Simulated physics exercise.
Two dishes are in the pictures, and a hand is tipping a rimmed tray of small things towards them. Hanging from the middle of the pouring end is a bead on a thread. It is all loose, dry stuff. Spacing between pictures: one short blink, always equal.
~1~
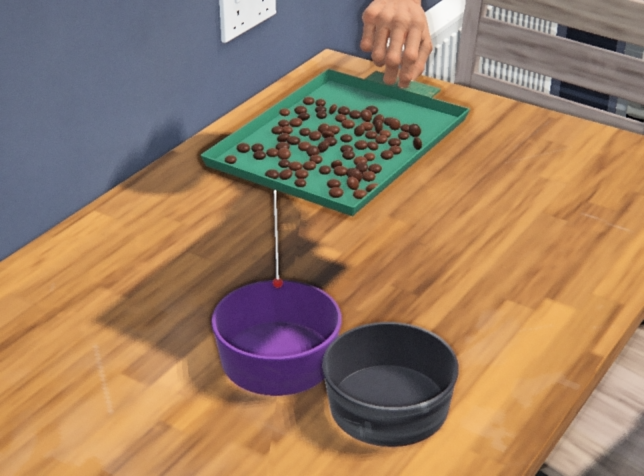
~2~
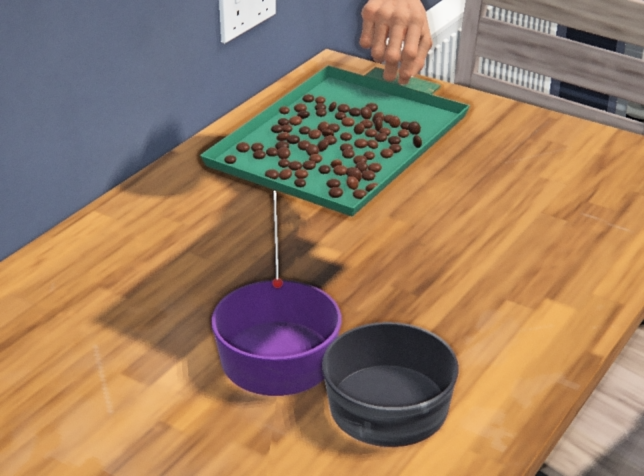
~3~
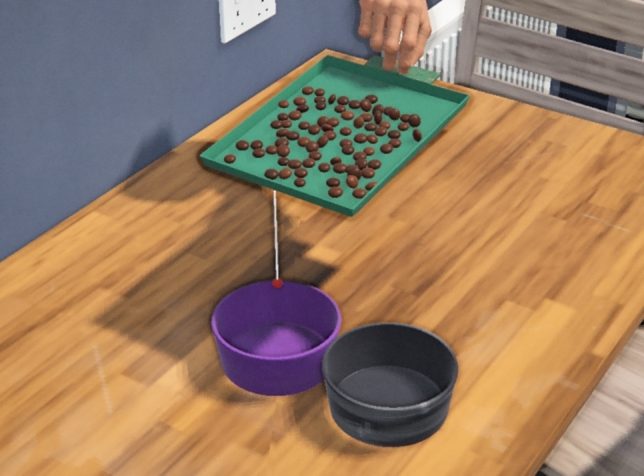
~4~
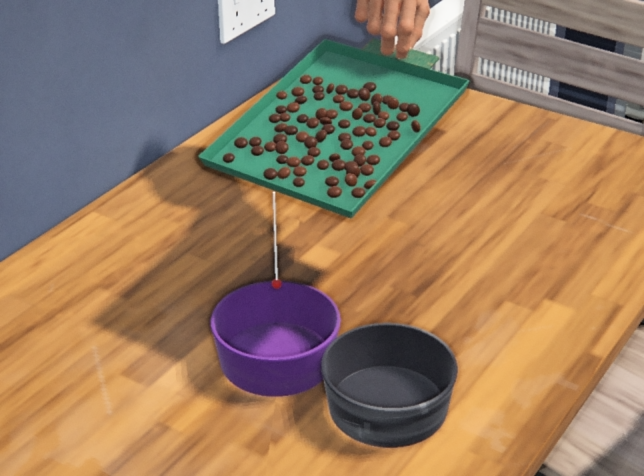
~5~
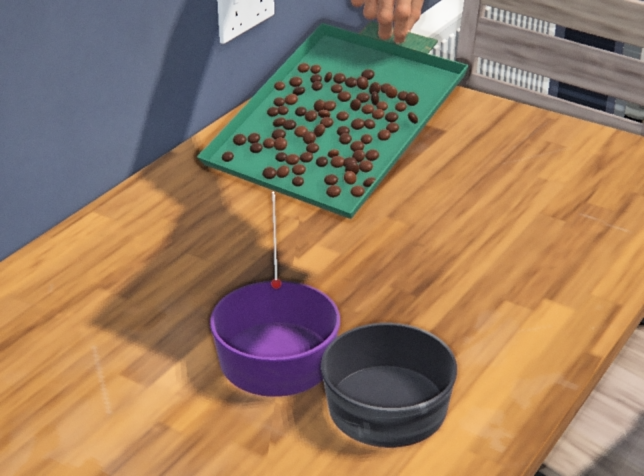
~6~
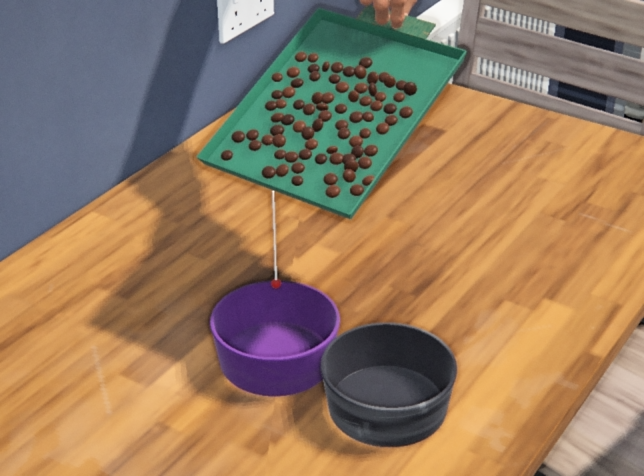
On a wooden table beside a blue wall, a hand holds a green rimmed tray scattered with small brown drops, above a purple dish and a dark grey one. The tray starts level, then the hand gradually raises its far end, while the drops stay spread across it and the red bead hangs still.
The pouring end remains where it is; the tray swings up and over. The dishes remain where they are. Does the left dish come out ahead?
Yes - more will pour into the dish on the left side.
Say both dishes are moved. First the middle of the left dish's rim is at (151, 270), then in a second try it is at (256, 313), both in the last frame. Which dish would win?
The dish to the right at the first, the dish to the left at the second.
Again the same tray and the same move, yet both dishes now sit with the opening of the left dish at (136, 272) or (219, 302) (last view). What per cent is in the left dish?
The first gives 0 %, the second 40 %.
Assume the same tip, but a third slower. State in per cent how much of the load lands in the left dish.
Roughly 70 %.
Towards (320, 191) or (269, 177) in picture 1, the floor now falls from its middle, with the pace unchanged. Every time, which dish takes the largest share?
The leftmost dish, then the leftmost dish.
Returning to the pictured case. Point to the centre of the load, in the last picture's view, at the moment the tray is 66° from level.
In the last view the centre sits at roughly (284, 178).
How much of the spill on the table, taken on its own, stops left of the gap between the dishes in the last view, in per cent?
Close to 100 in a hundred.
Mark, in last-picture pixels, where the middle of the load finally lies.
Roughly at (277, 356), give or take.
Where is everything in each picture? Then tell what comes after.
Corners of the pouring end near (206, 155) and (352, 204), level; middle of the load near (330, 142), flat chocolate drops; left dish near (240, 368); right dish near (355, 418); bead on its thread near (278, 283), in the first frame.
Corners of the pouring end near (206, 155) and (352, 205), level; middle of the load near (330, 140), in the second frame.
Corners of the pouring end near (205, 155) and (352, 206), tipped barely, level across its low end; middle of the load near (330, 136), in the third frame.
Corners of the pouring end near (204, 155) and (350, 208), tipped a little, level across its low end; middle of the load near (328, 129), in the fourth frame.
Corners of the pouring end near (202, 155) and (350, 209), tipped clearly, level across its low end; middle of the load near (327, 123), in the fifth frame.
Corners of the pouring end near (201, 155) and (349, 210), tipped clearly, level across its low end; middle of the load near (325, 116); left dish near (239, 369); right dish near (354, 419), in the sixth frame.
Shortly afterwards, tray tipped steeply; all but a few on the tray; a little in the air.
Next, tray tipped past a quarter turn; only a few on the tray; a little in the right dish; near two thirds in the left dish; a little outside both; near a quarter in the air.
Some moments later, tray tipped past a quarter turn; a little in the right dish; the bulk in the left dish; a little outside both.
In the end, tray tipped past a quarter turn; a little in the right dish; the bulk in the left dish; a little outside both.
